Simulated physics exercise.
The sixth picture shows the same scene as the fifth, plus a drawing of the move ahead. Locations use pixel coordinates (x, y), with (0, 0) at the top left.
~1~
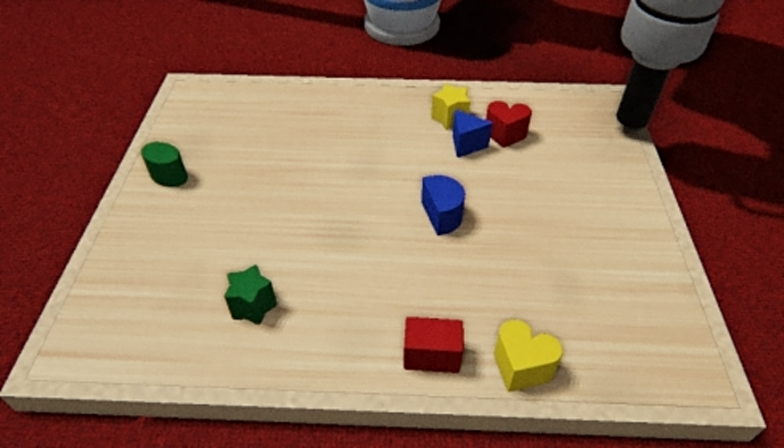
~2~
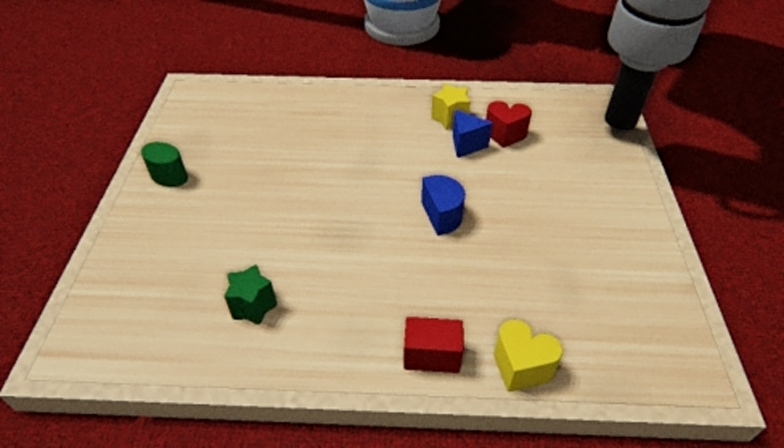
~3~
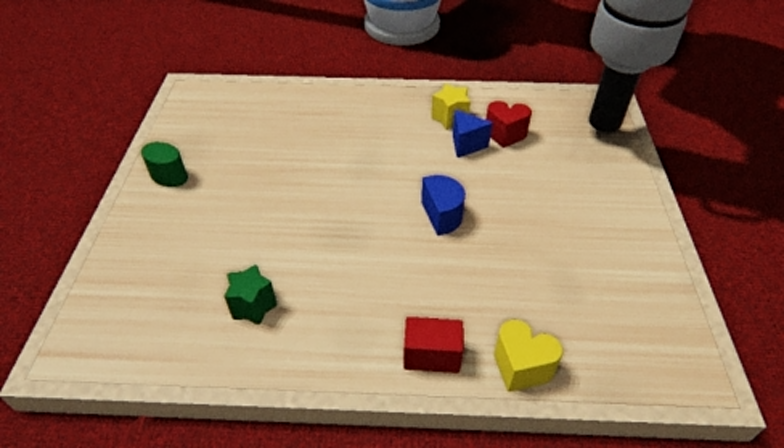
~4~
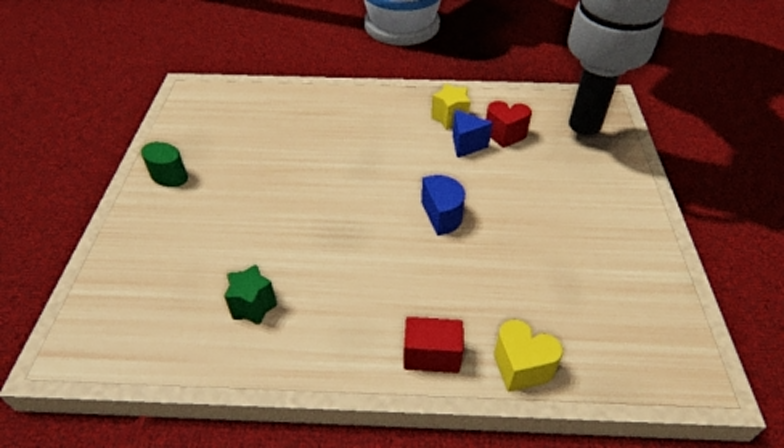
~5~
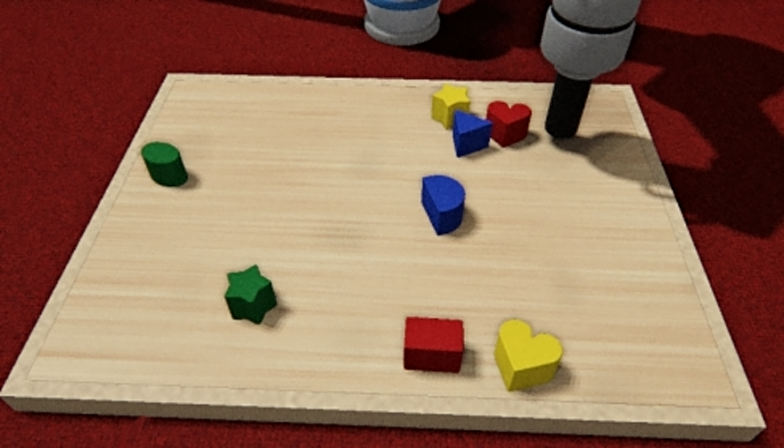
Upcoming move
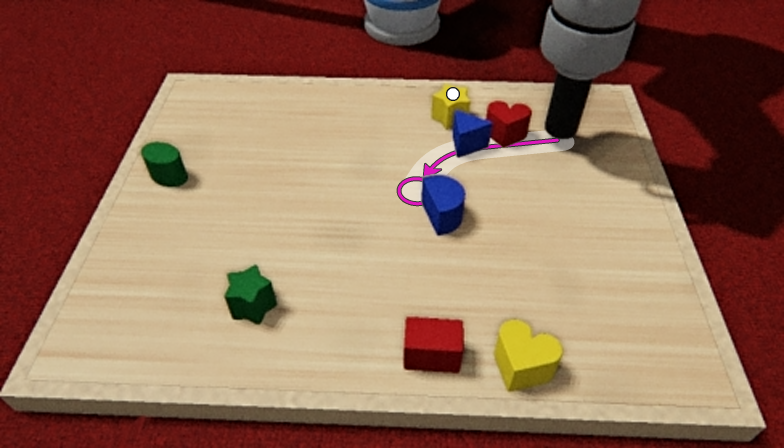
A robot arm with a dark rod moved slowly left along the far right part of a wooden board, nearing a red heart block, while the red, blue, yellow and green blocks stayed still.
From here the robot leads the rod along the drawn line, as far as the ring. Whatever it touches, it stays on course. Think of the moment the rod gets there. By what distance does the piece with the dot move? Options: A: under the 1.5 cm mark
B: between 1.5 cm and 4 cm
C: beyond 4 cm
(B)
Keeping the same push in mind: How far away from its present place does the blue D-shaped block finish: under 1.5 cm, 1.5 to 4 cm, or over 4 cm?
The smallest band: Under 1.5 cm.
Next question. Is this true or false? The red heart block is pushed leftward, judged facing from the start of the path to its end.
Verdict: False.
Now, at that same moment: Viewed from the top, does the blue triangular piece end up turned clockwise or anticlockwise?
From above, clockwise.
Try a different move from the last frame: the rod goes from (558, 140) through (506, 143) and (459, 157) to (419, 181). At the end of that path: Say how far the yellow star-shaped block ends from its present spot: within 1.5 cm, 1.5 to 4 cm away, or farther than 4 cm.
It shifts 1.5 to 4 cm.
The line goes from (558, 140) through (502, 146) and (447, 156) to (417, 191); the dot is on the yellow star-shaped block.
On the path given first. One third of the way, rod (503, 136); yellow star-shaped block (439, 89); blue triangular piece (456, 125); red heart block (471, 107), turned 20° clockwise.
Two thirds of the way, rod (448, 146); yellow star-shaped block (430, 83); blue triangular piece (413, 126), turned 35° clockwise; red heart block (447, 104), turned 70° clockwise.
At the end, rod (417, 181); blue D-shaped block unmoved; yellow star-shaped block (430, 83); blue triangular piece (407, 129), turned 80° clockwise; red heart block (447, 104), turned 70° clockwise.
